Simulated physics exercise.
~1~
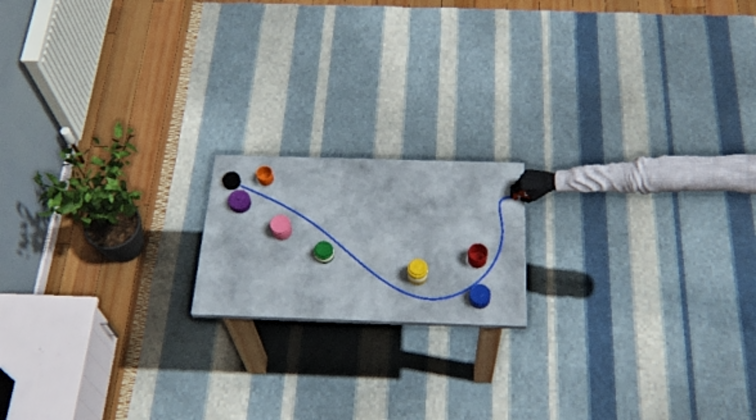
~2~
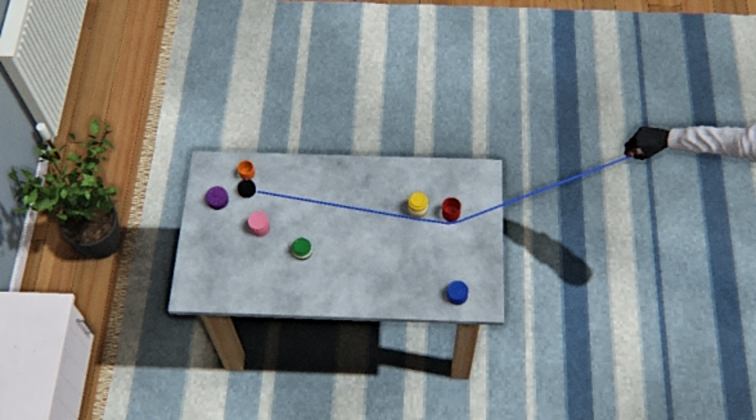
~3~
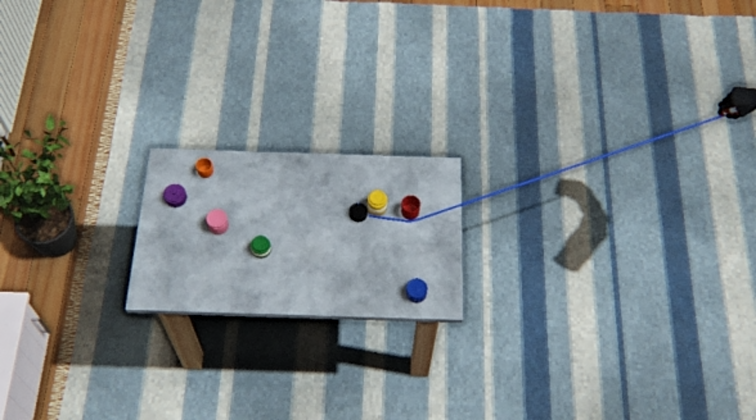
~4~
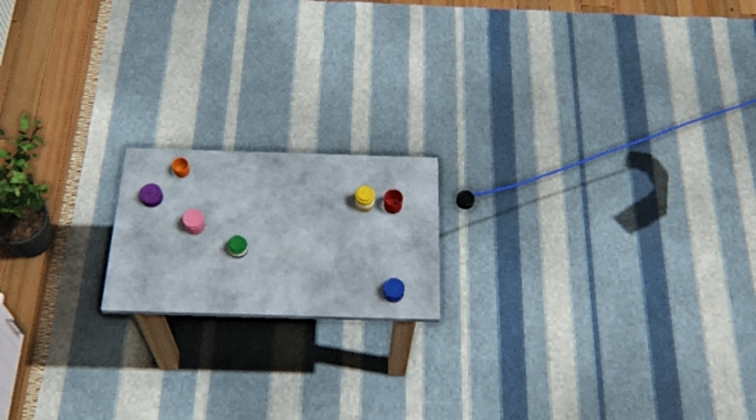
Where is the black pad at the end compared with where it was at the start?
It starts at the left end of the table, close to the orange and purple containers. By the end it is off the table, just beyond the right edge, still on the blue lead.
